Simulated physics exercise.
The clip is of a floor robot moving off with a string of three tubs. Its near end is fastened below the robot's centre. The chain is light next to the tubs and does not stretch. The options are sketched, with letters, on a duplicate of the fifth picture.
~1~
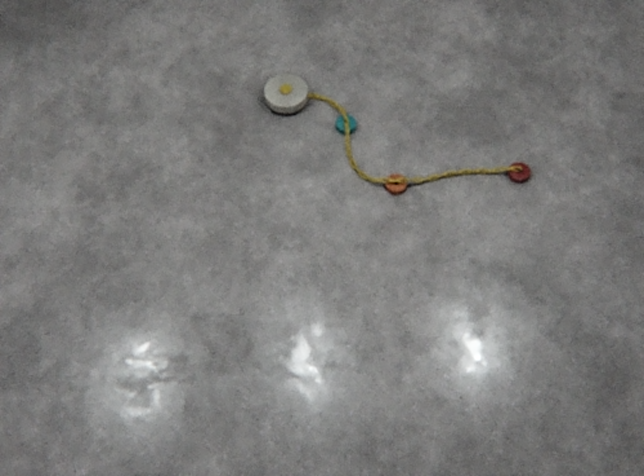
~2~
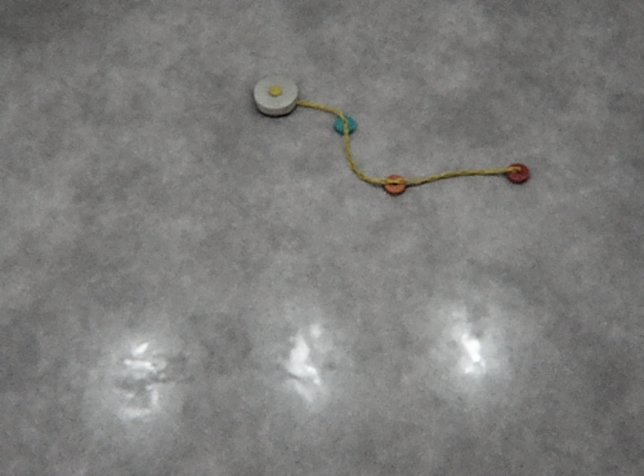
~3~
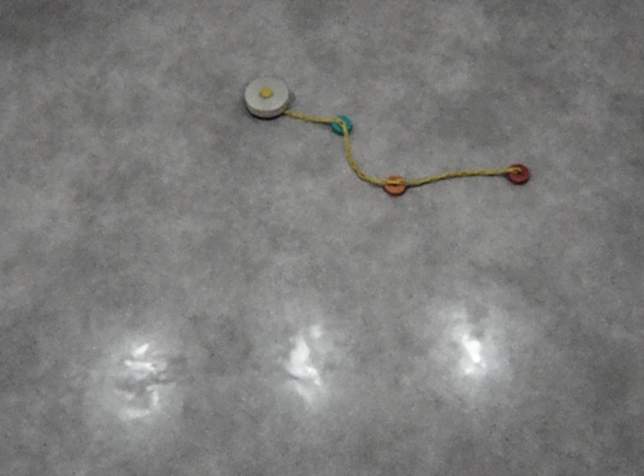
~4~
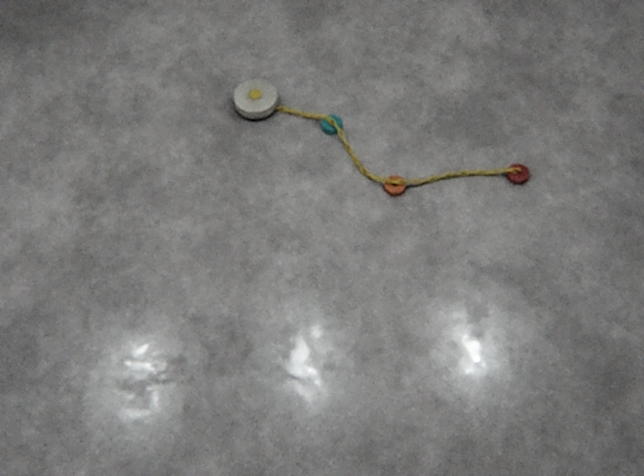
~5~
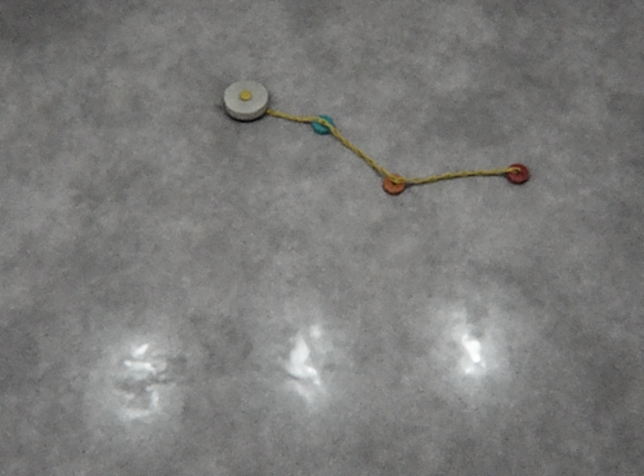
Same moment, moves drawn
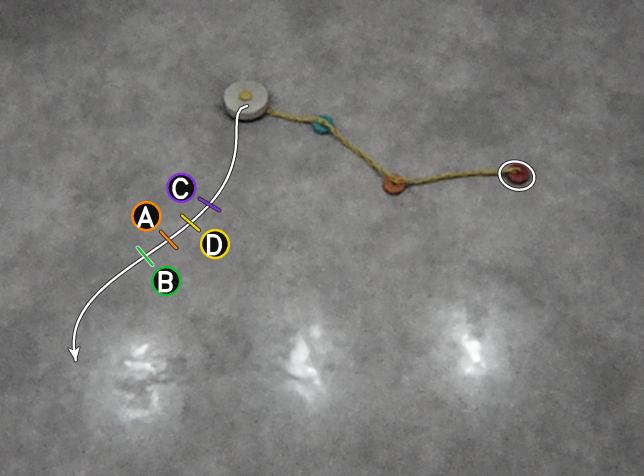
A pale round robot moving left across a grey floor, straightening a yellow string and drawing the turquoise tub slightly left.
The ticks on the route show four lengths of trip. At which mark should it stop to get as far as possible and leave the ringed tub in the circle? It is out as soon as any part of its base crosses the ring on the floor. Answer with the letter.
Stop at C.
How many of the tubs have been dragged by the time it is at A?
Three.
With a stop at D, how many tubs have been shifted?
By then, three.
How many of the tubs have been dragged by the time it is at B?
By then, three.
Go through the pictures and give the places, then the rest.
Red tub (519, 172); orange tub (396, 184); turquoise tub (346, 124), in the first frame.
Robot (276, 96); orange tub (395, 184), in the second frame.
Robot (267, 98); turquoise tub (342, 125); orange tub (395, 185), in the third frame.
Robot (256, 100); turquoise tub (332, 124); orange tub (395, 185), in the fourth frame.
Robot (246, 101); orange tub (394, 184); turquoise tub (323, 124); red tub (518, 173), in the fifth frame.
On the marked copy, A at (168, 240); B at (145, 256); C at (209, 205); D at (190, 223); the ring at (517, 175); the route from (247, 106) via (184, 228) to (76, 361).
Taking C. A third of the way, robot (236, 132); red tub (518, 173); orange tub (393, 180); turquoise tub (317, 125).
Two thirds of the way, robot (228, 169); red tub (518, 173); orange tub (393, 180); turquoise tub (304, 139).
When it is over, robot (208, 200); red tub (518, 173); orange tub (393, 180); turquoise tub (290, 173); the ringed tub at the far end is still in its ring.
As for the rest, A drags the last tub to (481, 175); B drags the last tub to (457, 178); D drags the last tub to (504, 174).
